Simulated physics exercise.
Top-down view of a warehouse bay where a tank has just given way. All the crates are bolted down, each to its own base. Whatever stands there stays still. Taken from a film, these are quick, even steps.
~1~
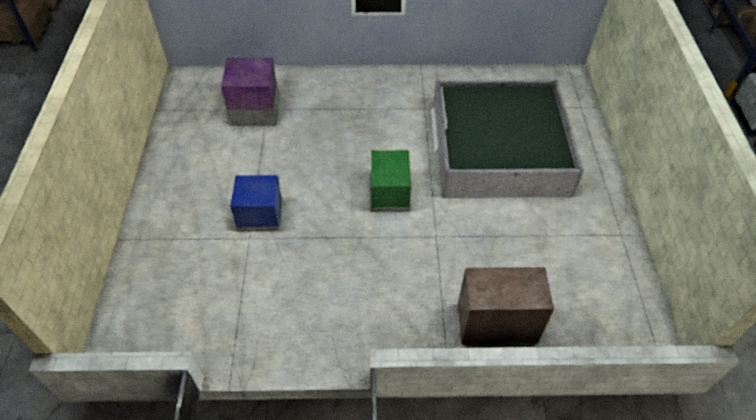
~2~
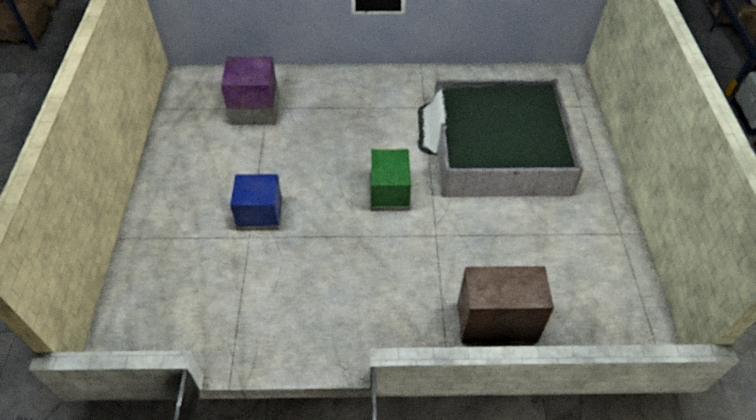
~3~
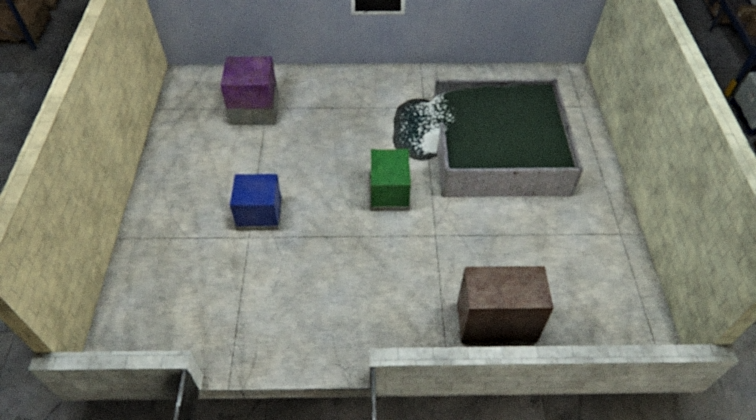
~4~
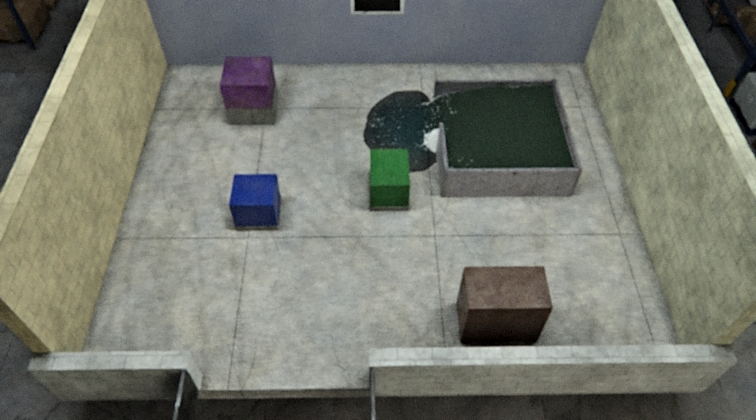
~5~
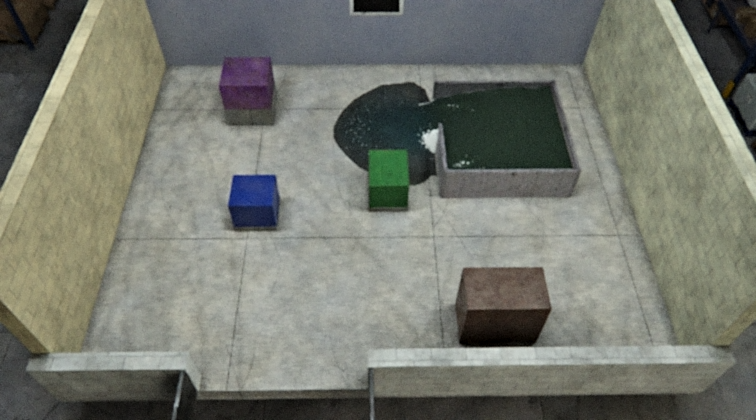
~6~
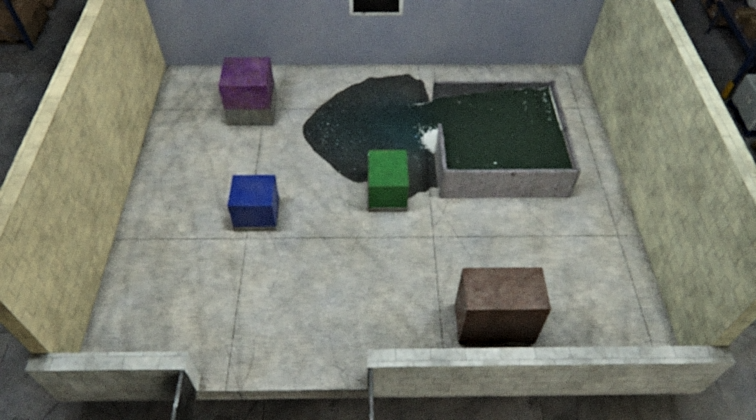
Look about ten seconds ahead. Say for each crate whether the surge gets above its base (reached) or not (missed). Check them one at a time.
In the end the purple crate avoids the water; the blue crate meets the water; the green crate avoids the water.
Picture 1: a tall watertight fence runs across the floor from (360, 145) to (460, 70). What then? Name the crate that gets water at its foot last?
The purple one is last.
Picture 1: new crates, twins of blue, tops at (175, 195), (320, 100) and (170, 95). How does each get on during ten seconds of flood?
Order as asked: Flooded / flooded / flooded.
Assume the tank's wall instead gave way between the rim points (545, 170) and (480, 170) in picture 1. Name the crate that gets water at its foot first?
That would be the blue-painted one.
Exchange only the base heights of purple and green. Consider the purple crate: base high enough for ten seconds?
My guess is that the purple one is inundated.
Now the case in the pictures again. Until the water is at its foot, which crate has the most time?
That one's the blue-painted one.
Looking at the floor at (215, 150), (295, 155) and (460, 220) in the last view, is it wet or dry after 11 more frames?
One after the other: Under water, covered, no water.
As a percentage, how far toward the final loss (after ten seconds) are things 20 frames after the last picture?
Roughly 0 %.
A moment on, water covers 20 % of the floor; the purple crate water round its plinth, the blue crate water round its plinth, the green crate water round its plinth.
Next, water covers 30 % of the floor; the purple crate water round its plinth, the blue crate water round its plinth, the green crate water round its plinth.
Then, water covers 40 % of the floor; the purple crate water round its plinth, the blue crate water round its plinth, the green crate water round its plinth.
Later, water covers 50 % of the floor; the purple crate water round its plinth, the blue crate water round its plinth, the green crate water round its plinth.
In the end, water covers 75 % of the floor; the purple crate stayed above the water, the blue crate was topped, the green crate stayed above the water.
